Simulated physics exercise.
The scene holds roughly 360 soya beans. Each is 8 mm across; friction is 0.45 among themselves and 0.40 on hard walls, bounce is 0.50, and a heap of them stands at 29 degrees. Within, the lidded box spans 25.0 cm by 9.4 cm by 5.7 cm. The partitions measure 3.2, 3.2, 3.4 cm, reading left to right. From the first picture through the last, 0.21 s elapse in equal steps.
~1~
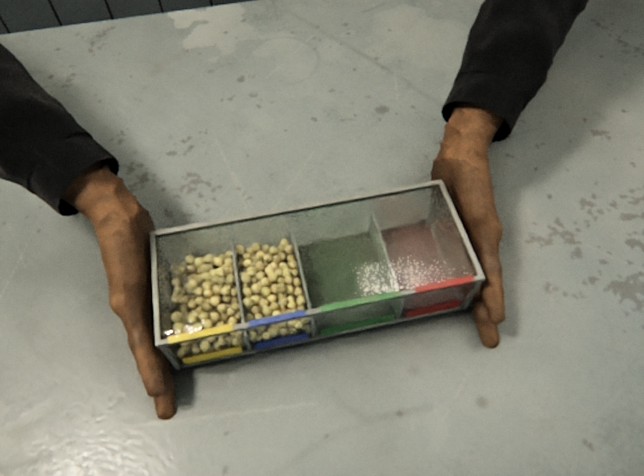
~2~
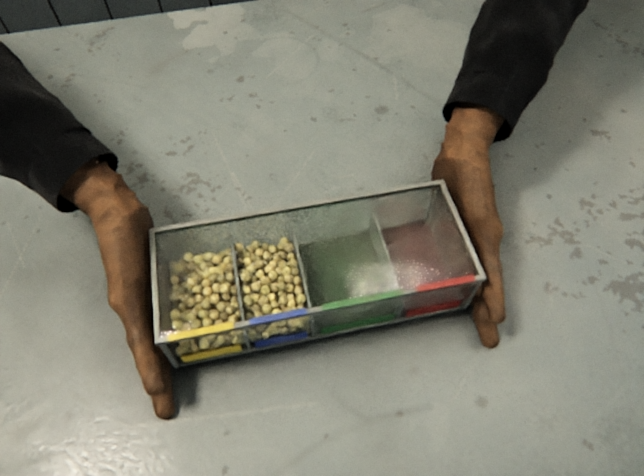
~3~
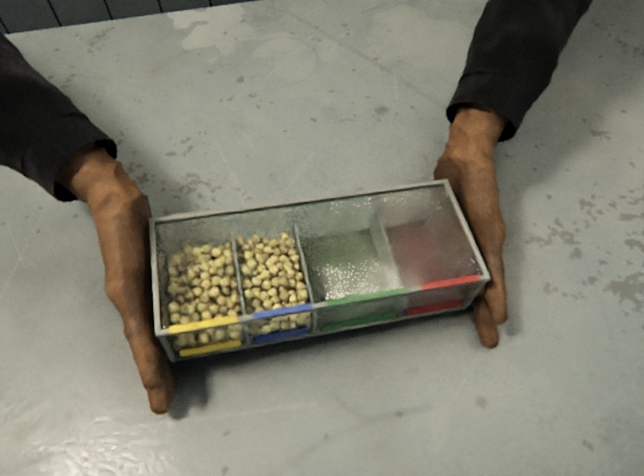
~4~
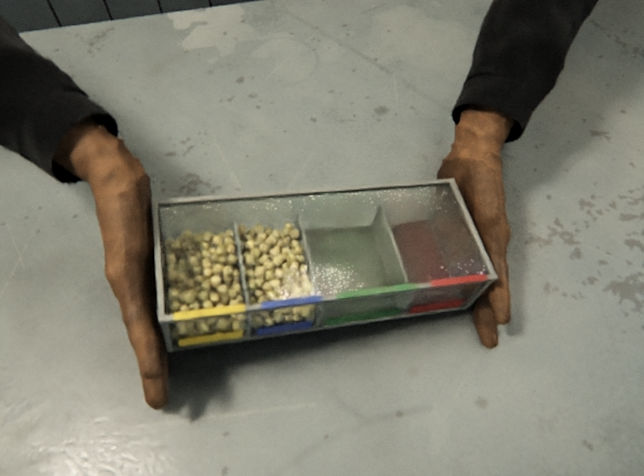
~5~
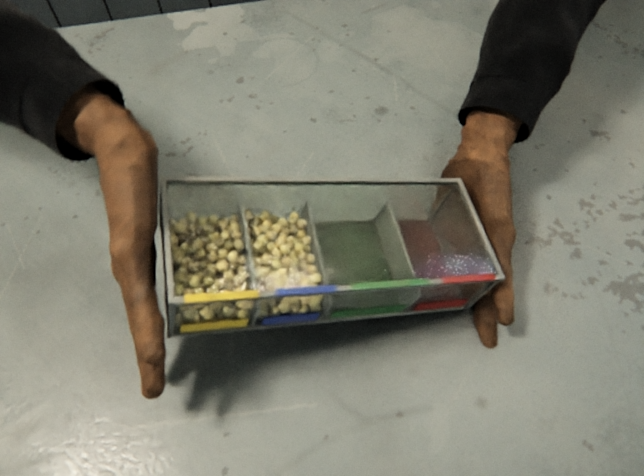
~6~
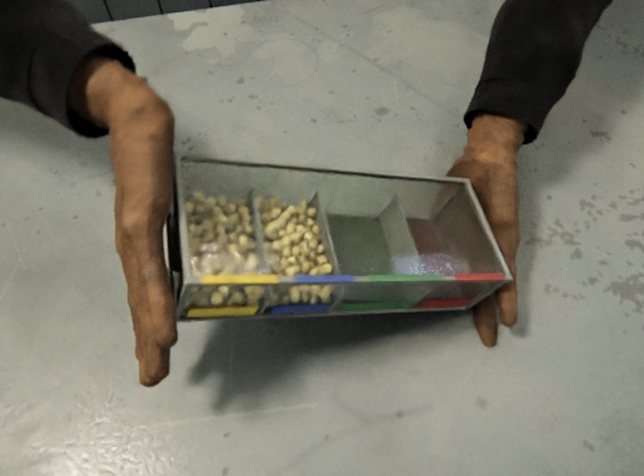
Two hands gradually tilt a clear divided box of beans, raising its left end.
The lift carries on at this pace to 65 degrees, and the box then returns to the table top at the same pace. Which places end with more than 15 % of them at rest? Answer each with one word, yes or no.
Red: No. Blue: Yes. Green: Yes. Yellow: Yes.
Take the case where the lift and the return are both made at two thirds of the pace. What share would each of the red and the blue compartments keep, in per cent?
Final split: Red = 5 %, blue = 45 %.
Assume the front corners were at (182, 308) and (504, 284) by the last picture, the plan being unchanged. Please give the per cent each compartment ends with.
That leaves red with 10 percent, blue with 40, green with 20 and yellow with 30 percent.
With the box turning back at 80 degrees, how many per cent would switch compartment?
Roughly 65 %.
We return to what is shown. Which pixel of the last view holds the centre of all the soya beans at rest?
When it all comes to rest, the middle is near (283, 297).
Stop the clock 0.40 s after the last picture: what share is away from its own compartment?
At that time I'd say around 20 per cent.
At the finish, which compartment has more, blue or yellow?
Go with blue, that one ends with more.
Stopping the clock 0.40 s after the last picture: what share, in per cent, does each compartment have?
The split is red at 0, blue at 55, green at 10 and yellow at 40 per cent.
Then, 0.40 s after the last picture, tilt 63 degrees; blue 55 %, green 10 %, yellow 40 %.
Then, 0.67 s after the last picture, tilt 25 degrees; red 10 %, blue 40 %, green 20 %, yellow 30 %.
Then, 1.04 s after the last picture, tilt 0 degrees; red 10 %, blue 40 %, green 20 %, yellow 30 %.
In the end, red 10 %, blue 40 %, green 20 %, yellow 30 %.
